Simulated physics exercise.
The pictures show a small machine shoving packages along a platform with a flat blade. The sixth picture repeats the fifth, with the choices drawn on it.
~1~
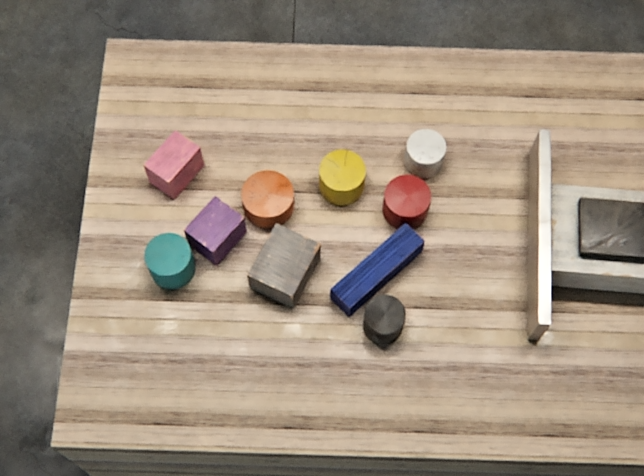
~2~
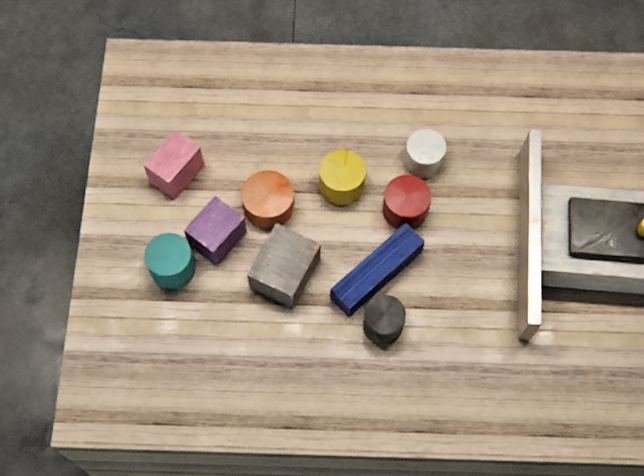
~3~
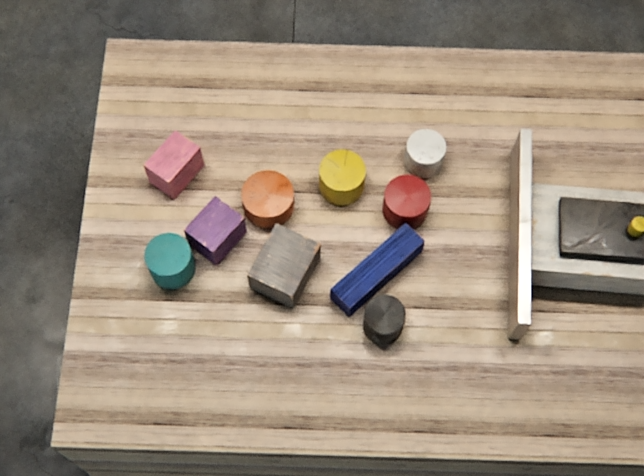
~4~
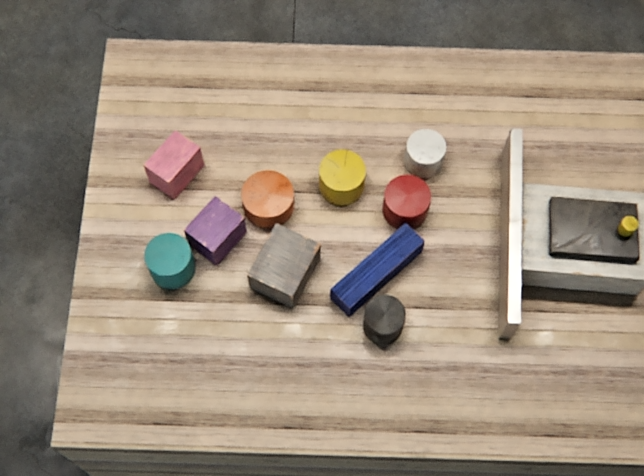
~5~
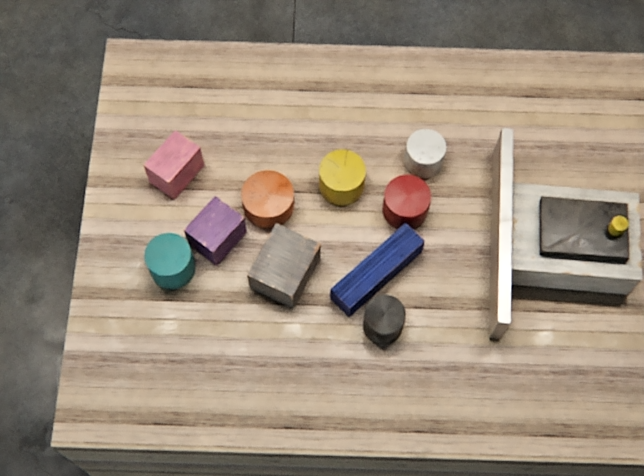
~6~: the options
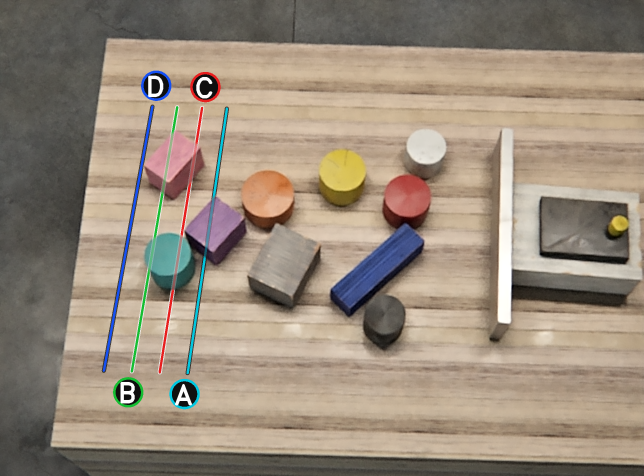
A small machine with a flat upright blade slid slowly leftward across the wooden platform, closing in on a scattered group of colourful blocks and canisters, which all stayed still and untouched.
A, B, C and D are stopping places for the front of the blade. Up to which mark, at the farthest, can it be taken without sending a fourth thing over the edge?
No fourth one falls up to B.
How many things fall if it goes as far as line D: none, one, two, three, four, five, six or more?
In all, five.
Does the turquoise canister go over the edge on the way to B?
Yes.
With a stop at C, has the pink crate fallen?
By then, no.
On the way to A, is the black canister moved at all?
By then, yes.
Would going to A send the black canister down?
By then, no.
On the marked copy, A at (208, 233); B at (156, 232); C at (182, 233); D at (130, 231).
Following B. Soon after the start, robot (451, 224); black canister (345, 318); white canister (358, 149).
Later, robot (324, 220); turquoise canister (133, 263); pink crate (158, 154).
In the end, robot (224, 217); purple crate over the edge; turquoise canister over the edge; two fallen.
As for the rest, A is within the limit but short; C is within the limit but short; D drops five.
